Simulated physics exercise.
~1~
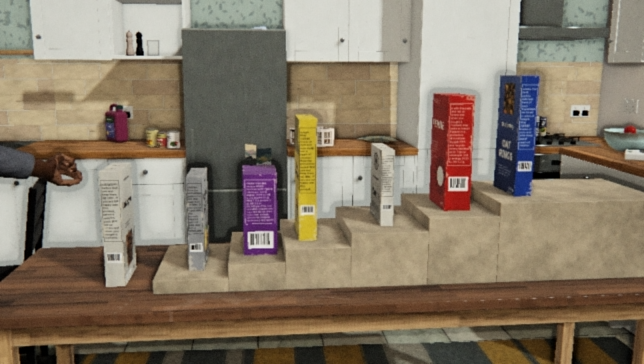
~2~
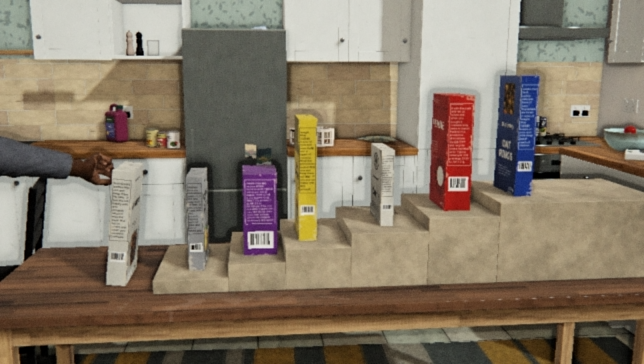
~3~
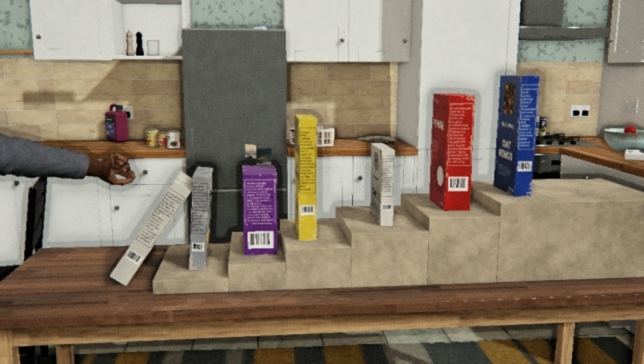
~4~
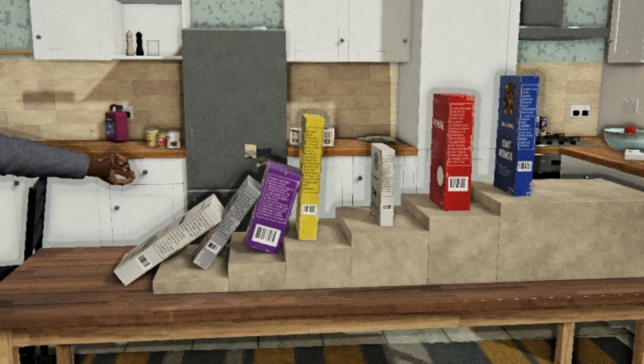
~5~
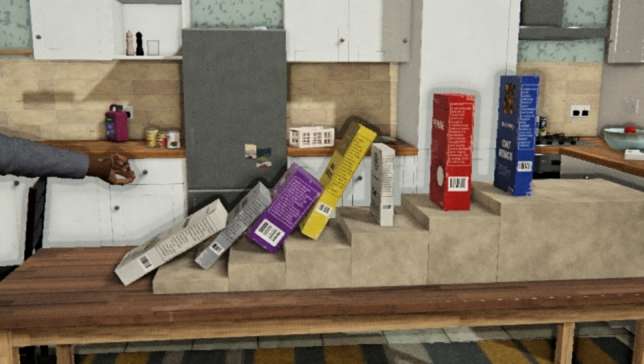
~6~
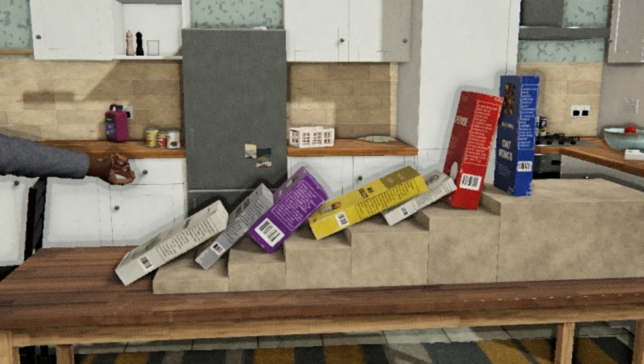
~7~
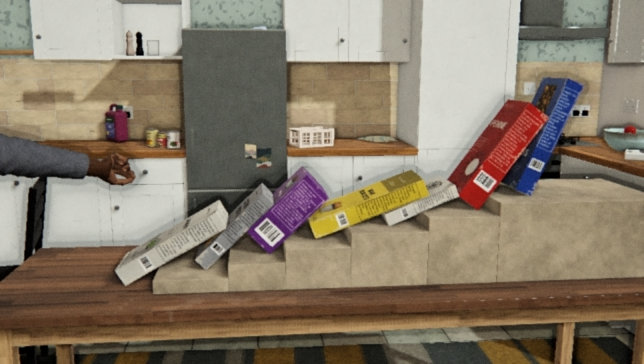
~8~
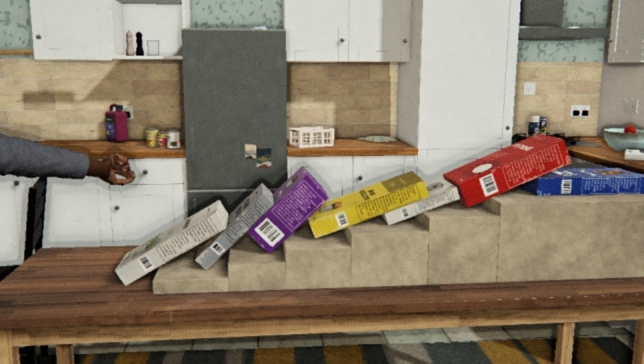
In a kitchen, a hand nudged the first of seven upright boxes on a stepped block, and they toppled to the right one after another, up past the yellow and red ones, until the blue box at the top fell flat.
